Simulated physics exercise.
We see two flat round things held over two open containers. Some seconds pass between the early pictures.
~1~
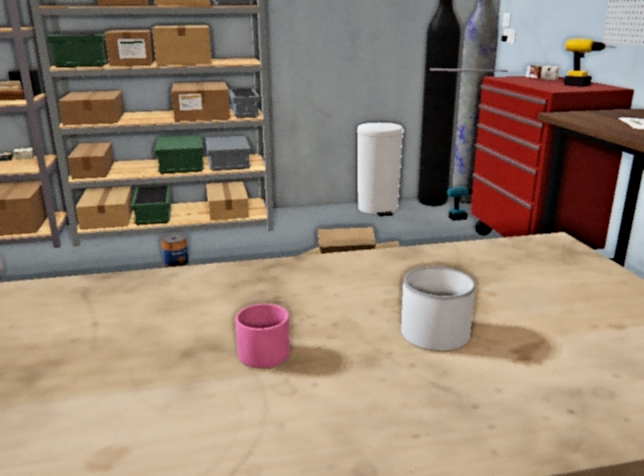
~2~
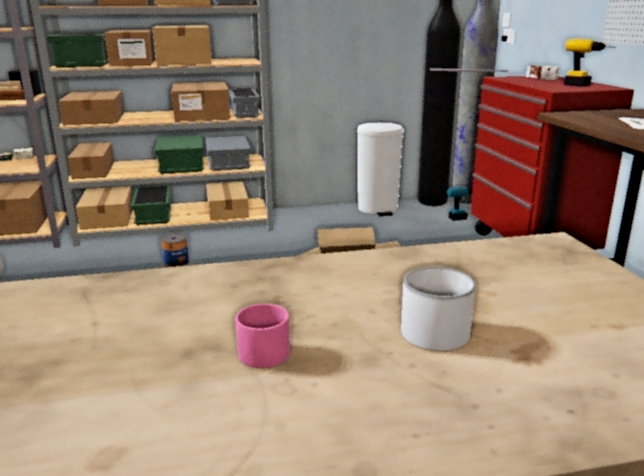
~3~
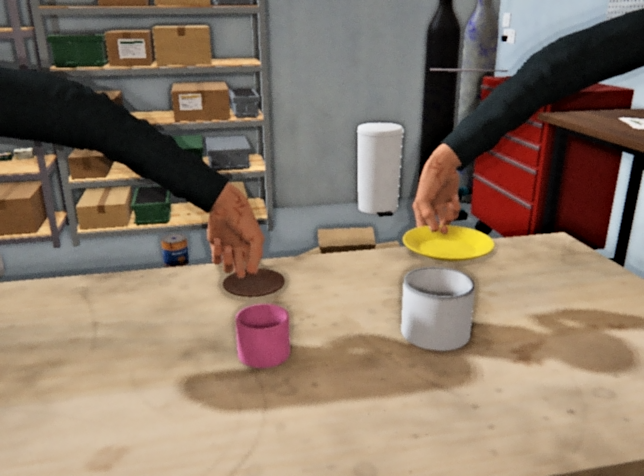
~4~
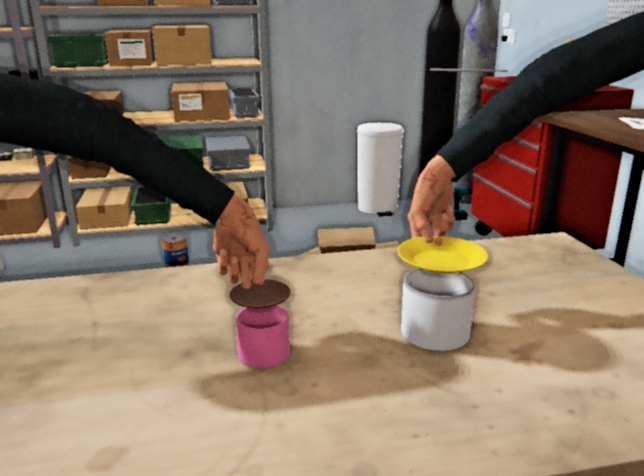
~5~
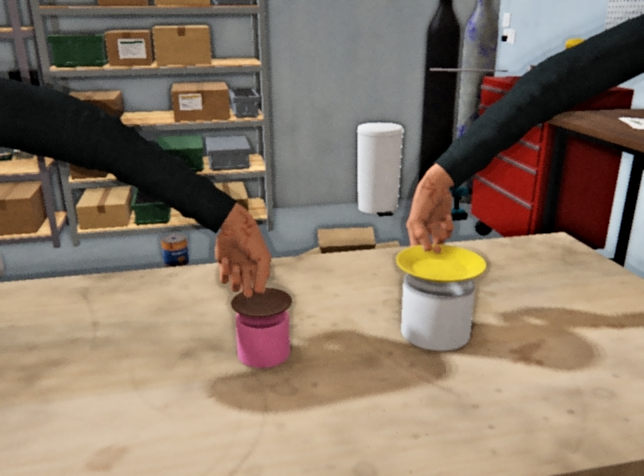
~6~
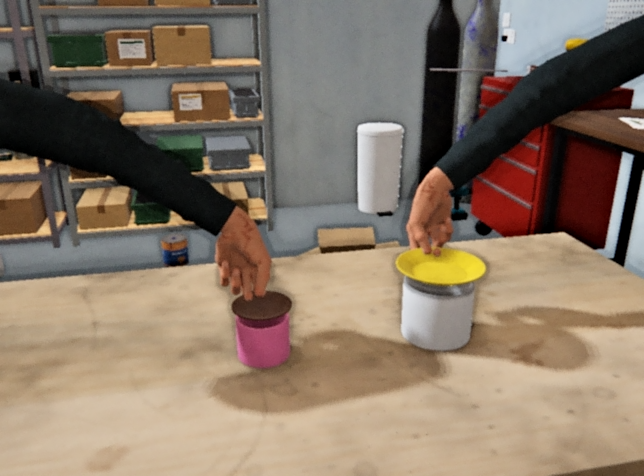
Two hands enter above a wooden table, the left holding a brown disc and the right a yellow one, and lower them onto the openings of a small pink container and a larger white container, fingers still touching the discs.
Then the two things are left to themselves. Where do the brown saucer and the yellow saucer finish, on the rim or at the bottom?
The brown saucer covers the opening; the yellow saucer covers the opening.
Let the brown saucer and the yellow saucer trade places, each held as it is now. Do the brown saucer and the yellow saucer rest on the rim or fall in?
The brown saucer sinks inside and the yellow saucer rests on the rim.
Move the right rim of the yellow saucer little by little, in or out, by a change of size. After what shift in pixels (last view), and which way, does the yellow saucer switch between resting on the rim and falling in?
Some 12 pixels, left.
Then, 0.10 s later than the last frame, brown saucer moving near (262, 313); yellow saucer moving near (439, 276).
When it is over, the brown saucer works as a lid, near (262, 313); the yellow saucer works as a lid, near (439, 276).
